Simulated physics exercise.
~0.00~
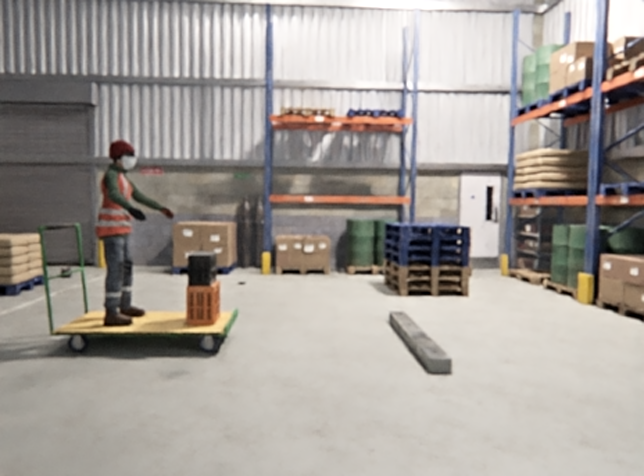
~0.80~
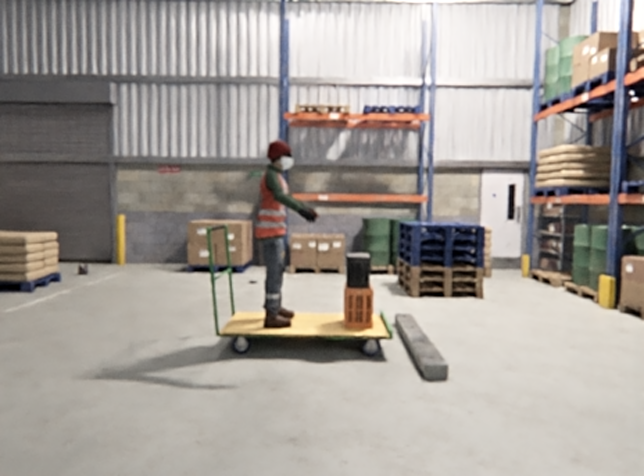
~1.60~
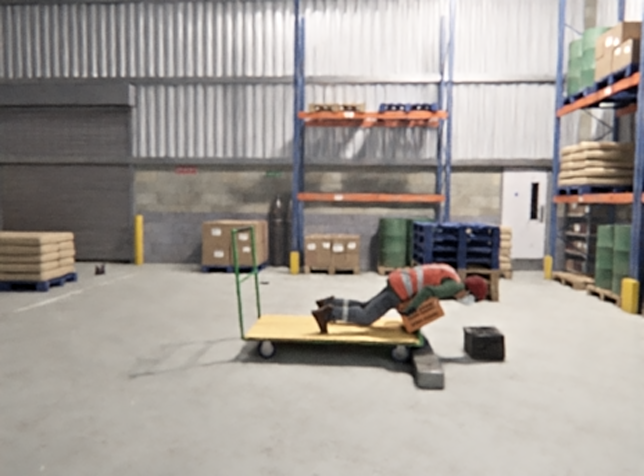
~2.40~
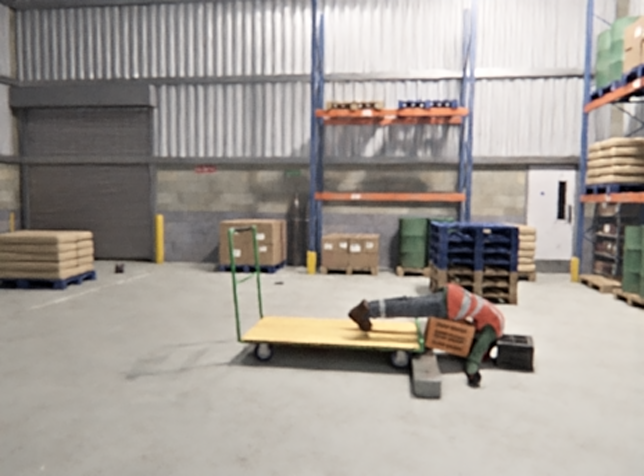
In a warehouse, a rolling trolley stops at a kerb, pitching its rider and crates forward.
